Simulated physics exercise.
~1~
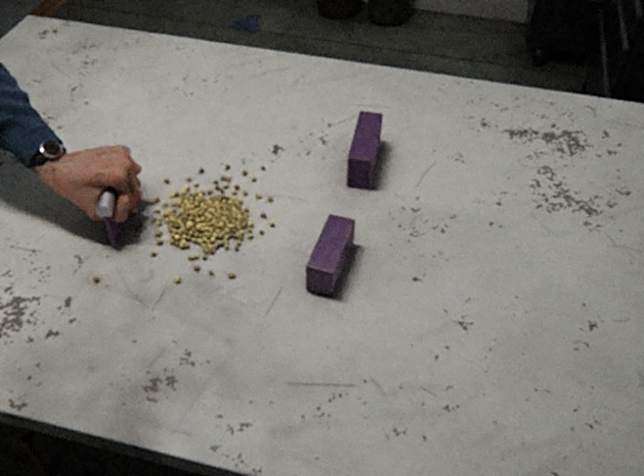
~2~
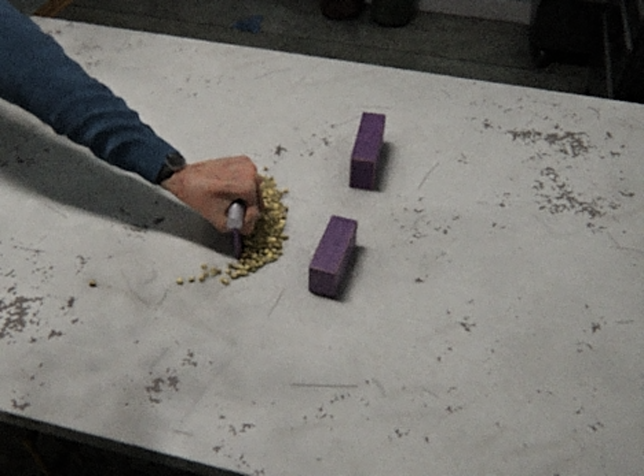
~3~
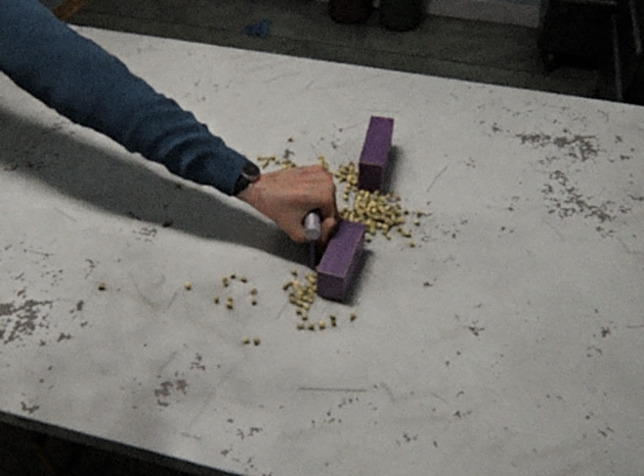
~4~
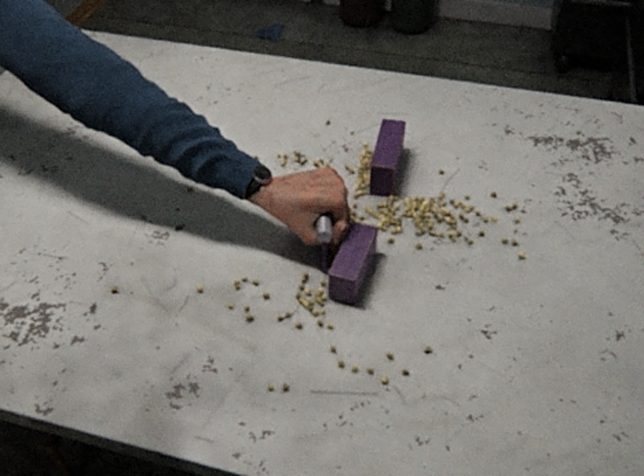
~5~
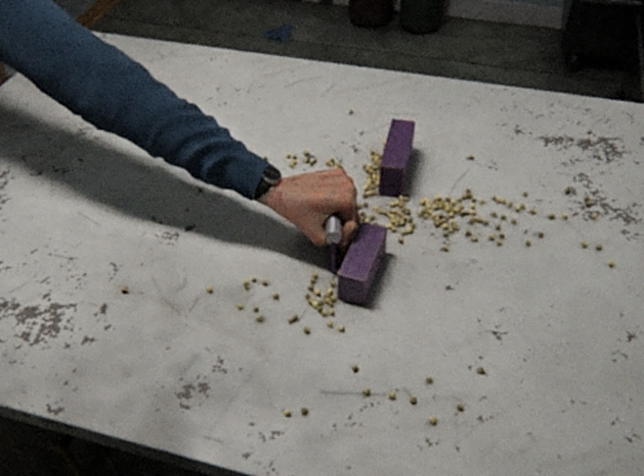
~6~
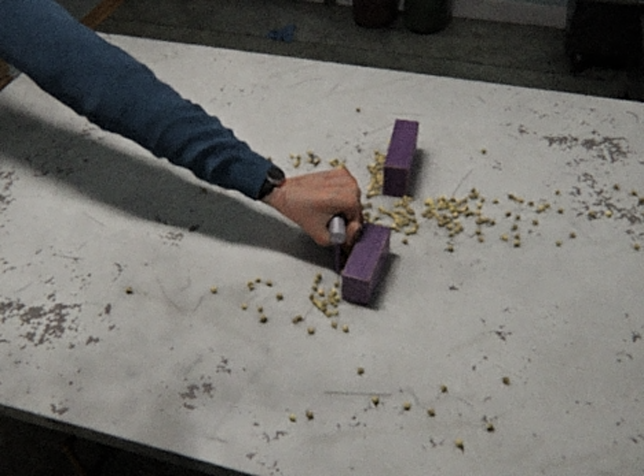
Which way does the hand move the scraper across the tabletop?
The hand pushes the scraper to the right, into the beans and up to the purple blocks.
On a worn pale tabletop, a hand driving a scraper through spilt soya beans, scattering many between two purple blocks before stopping.
